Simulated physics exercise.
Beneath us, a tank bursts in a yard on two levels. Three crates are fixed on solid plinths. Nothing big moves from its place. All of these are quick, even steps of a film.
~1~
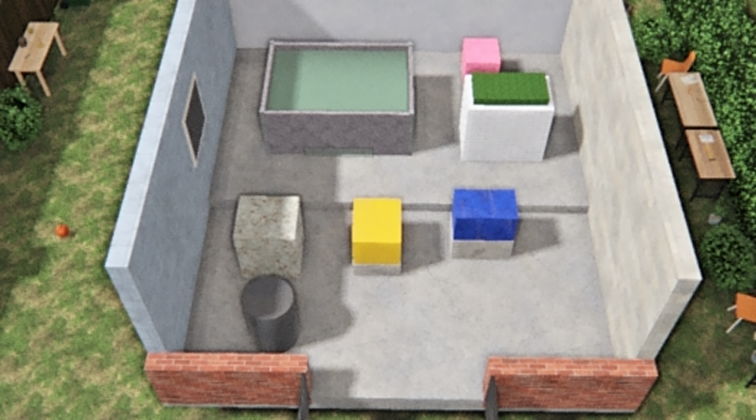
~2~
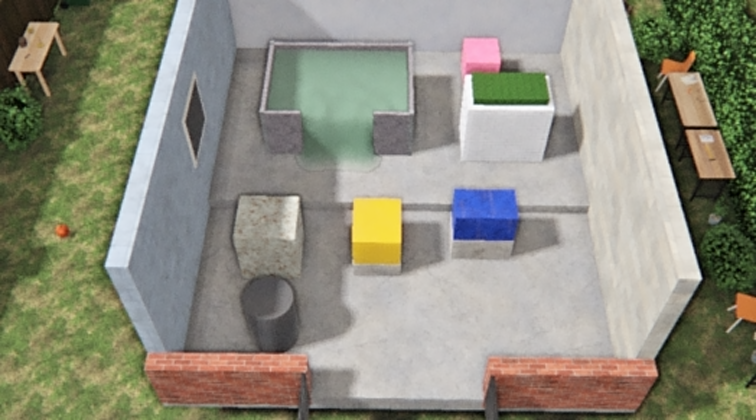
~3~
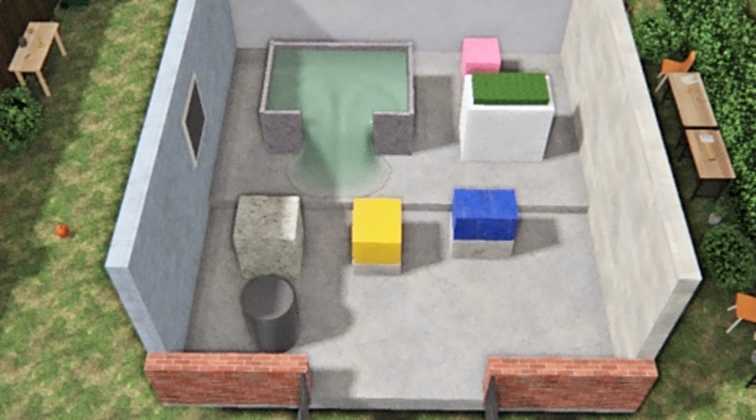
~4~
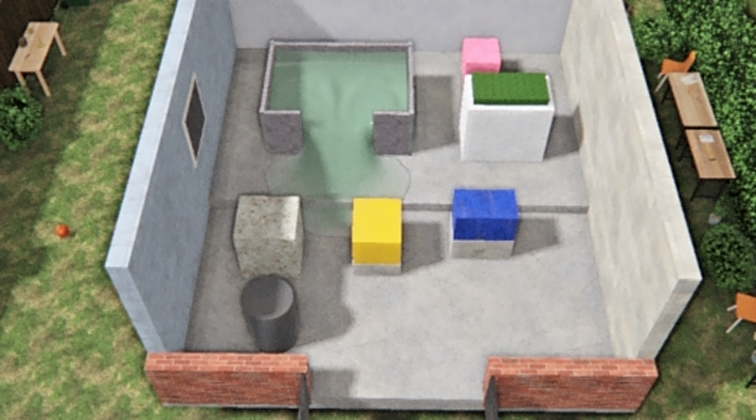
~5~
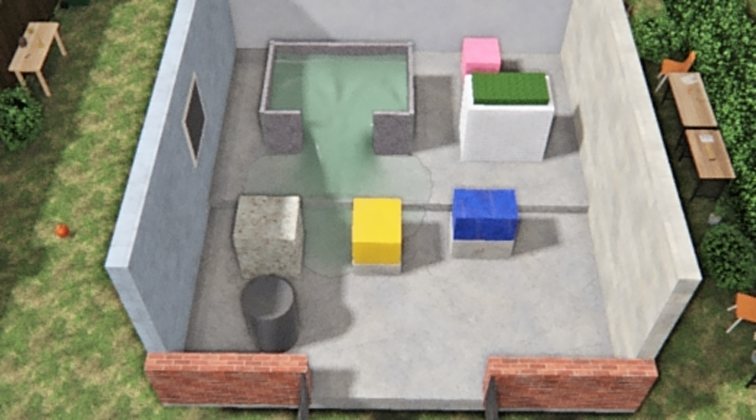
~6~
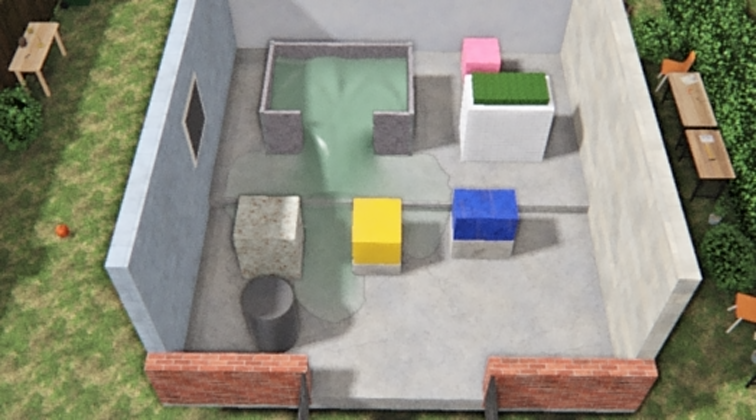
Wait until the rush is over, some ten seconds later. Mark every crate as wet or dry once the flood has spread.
Blue crate: Dry, yellow crate: Wet, pink crate: Dry.
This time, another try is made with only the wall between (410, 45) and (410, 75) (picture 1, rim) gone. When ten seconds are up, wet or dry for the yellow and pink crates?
I expect yellow remains untouched while pink goes wet.
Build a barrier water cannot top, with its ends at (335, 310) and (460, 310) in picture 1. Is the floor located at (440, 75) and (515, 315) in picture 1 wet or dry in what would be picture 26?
Untouched, reached.
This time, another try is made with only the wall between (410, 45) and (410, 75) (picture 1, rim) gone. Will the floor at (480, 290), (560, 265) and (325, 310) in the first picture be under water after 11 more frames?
Point one: Not reached. Point two: Reached. Point three: Not reached.
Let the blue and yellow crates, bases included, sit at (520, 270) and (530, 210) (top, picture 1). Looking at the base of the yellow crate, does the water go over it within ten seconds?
The yellow one is not reached.
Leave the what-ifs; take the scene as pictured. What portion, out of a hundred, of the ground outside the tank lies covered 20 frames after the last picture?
It should be close to 55 %.
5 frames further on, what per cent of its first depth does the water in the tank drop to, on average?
58 percent or so.
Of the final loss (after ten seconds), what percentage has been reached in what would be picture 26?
Roughly 35 %.
A moment on, water covers 30 % of the floor; the blue crate water round its plinth, the yellow crate water round its plinth, the pink crate not reached.
Next, water covers 45 % of the floor; the blue crate water round its plinth, the yellow crate water round its plinth, the pink crate not reached.
Then, water covers 55 % of the floor; the blue crate water round its plinth, the yellow crate water round its plinth, the pink crate not reached.
Later, water covers 55 % of the floor; the blue crate water round its plinth, the yellow crate water round its plinth, the pink crate not reached.
In the end, water covers 55 % of the floor; the blue crate stayed above the water, the yellow crate was topped, the pink crate stayed above the water.
